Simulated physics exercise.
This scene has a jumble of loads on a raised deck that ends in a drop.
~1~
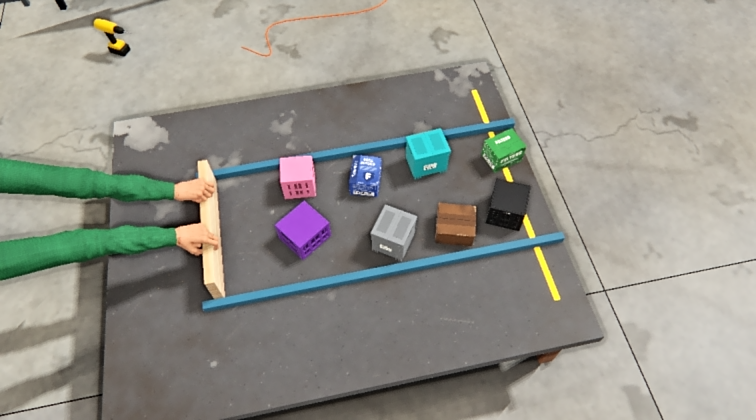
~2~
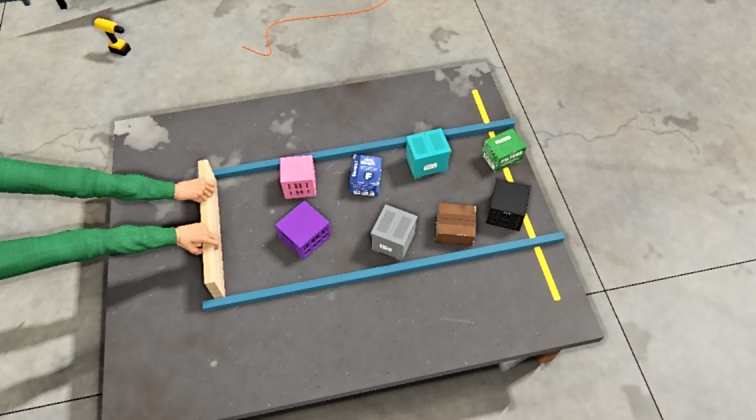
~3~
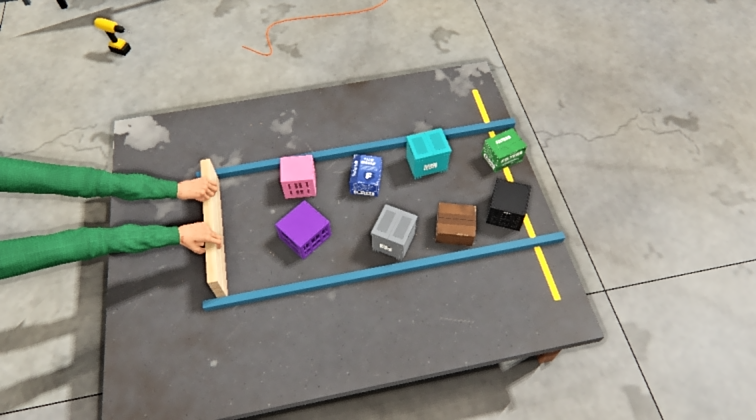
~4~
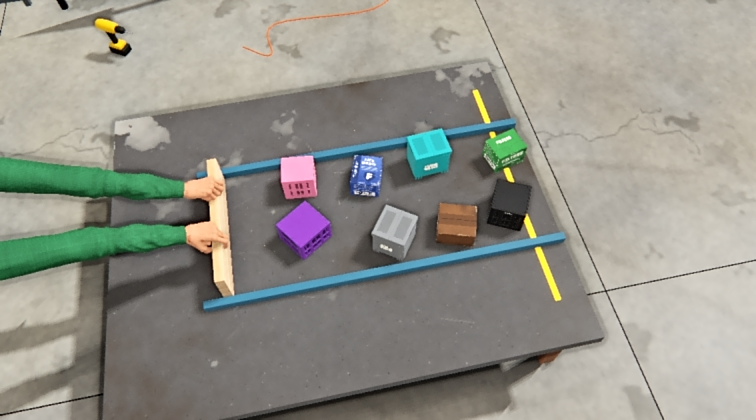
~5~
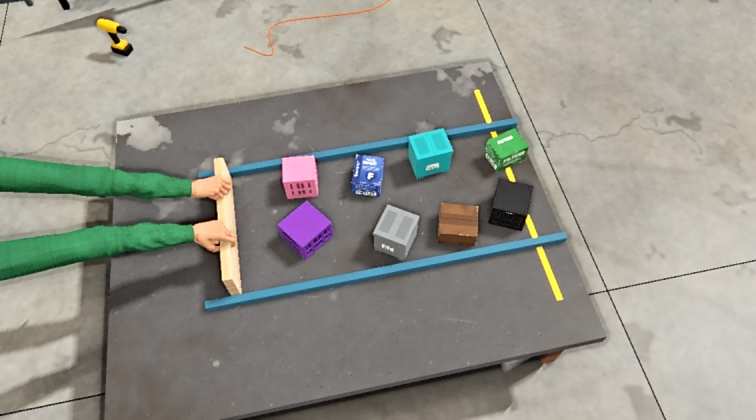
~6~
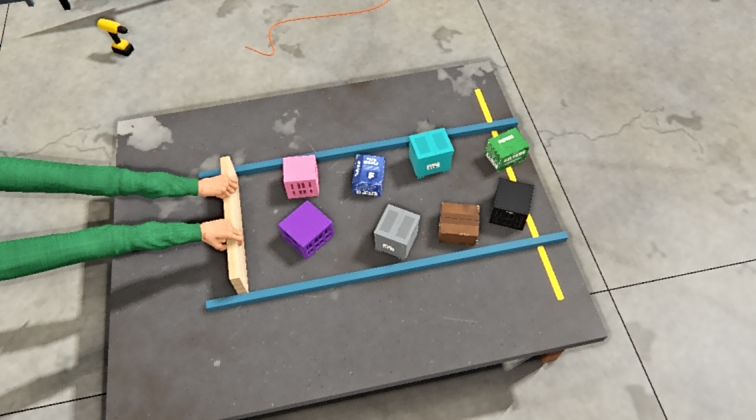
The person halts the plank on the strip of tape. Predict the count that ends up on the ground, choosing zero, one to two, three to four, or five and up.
The count is five and up.
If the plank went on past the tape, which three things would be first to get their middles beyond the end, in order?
The order is the black crate, the green box, the brown parcel.
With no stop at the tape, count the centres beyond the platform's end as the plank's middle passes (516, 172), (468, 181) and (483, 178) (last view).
Taking the three positions in turn, the counts come to 6, 4 and 4.
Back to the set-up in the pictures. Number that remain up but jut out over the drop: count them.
That comes to 2 of them.
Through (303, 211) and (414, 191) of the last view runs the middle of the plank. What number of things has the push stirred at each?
That gives 2 for the first and 8 for the second.
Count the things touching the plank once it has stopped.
It's 2 of them.
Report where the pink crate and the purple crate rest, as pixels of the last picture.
Close to (517, 138); the other close to (544, 195).
A little later, none off yet; green box at rest near (507, 150); black crate at rest near (511, 204); brown parcel at rest near (459, 224).
Next, none off yet; green box at rest near (507, 150); black crate shifted a little near (530, 201); brown parcel shifted about its own width near (496, 217).
Later still, two off so far; green box fallen near (554, 192); black crate fallen near (568, 244); brown parcel shifted well along near (561, 200).
When it is over, the number that fall off is five or more; down, blue box, grey tote, turquoise tote, brown parcel, black crate and green box.
